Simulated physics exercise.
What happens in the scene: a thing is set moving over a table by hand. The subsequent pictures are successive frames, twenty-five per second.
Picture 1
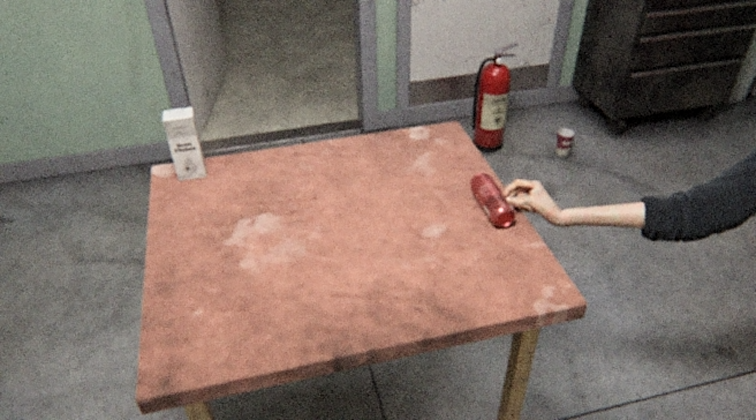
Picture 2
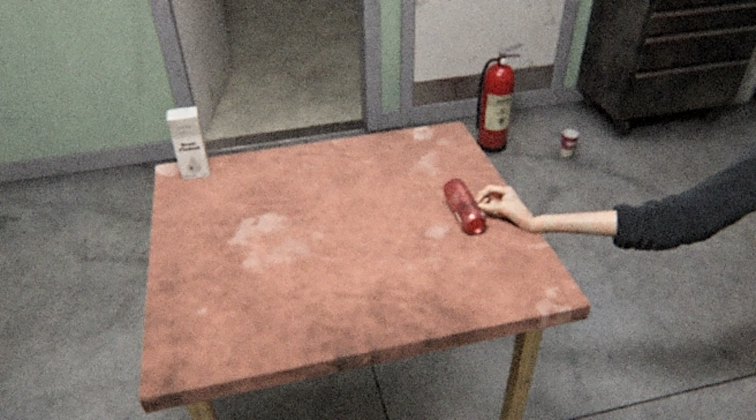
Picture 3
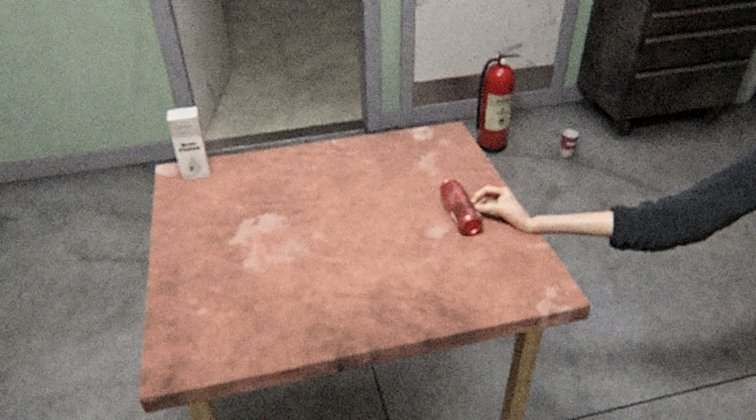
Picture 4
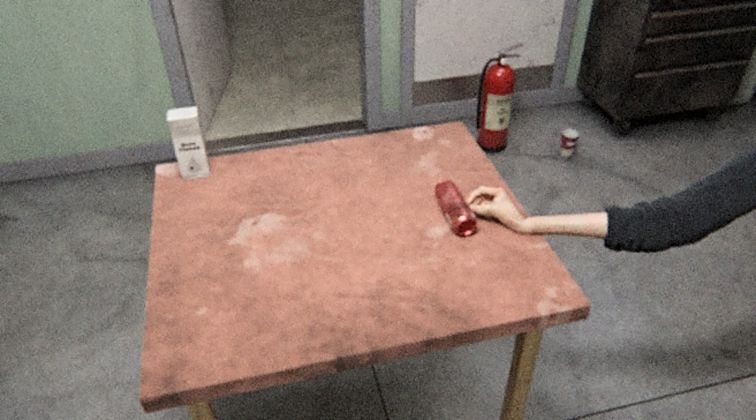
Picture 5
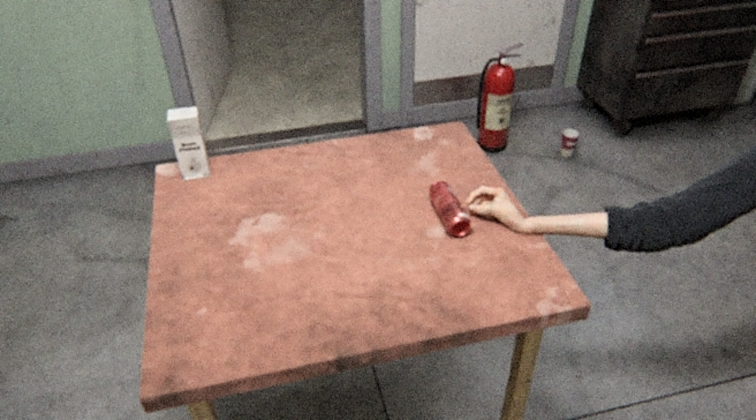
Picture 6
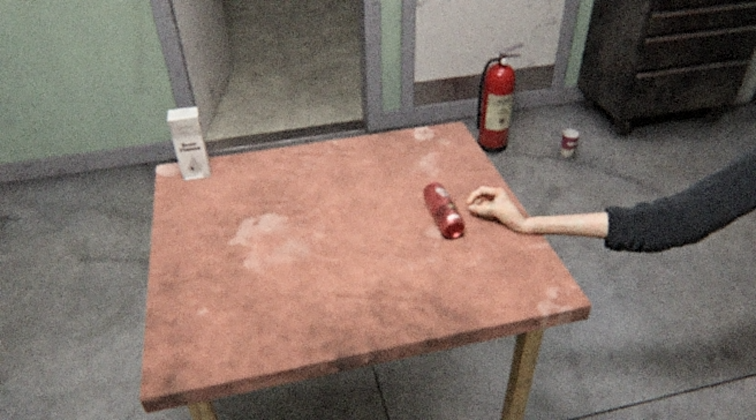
A red can lies on its side near the right edge of a worn reddish table, seen from above in a green-walled room with a grey floor. A white carton stands at the back left, with a red fire extinguisher and dark drawers beyond the table. A dark-sleeved arm pushes the can left, then the hand stays back as it rolls slightly farther left, the view shifting barely at first.
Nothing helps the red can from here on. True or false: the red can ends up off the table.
False.
Then, 0.20 s past the last view, red can displaced well along near (416, 214).
Then, 0.40 s past the last view, red can displaced well along near (393, 218).
Then, 0.70 s past the last view, red can displaced well along near (364, 223).
Then, 1.10 s past the last view, red can displaced well along near (340, 227).
Finally, moved from the start, red can. Final places as the last picture's camera would see them, red can near (332, 228).
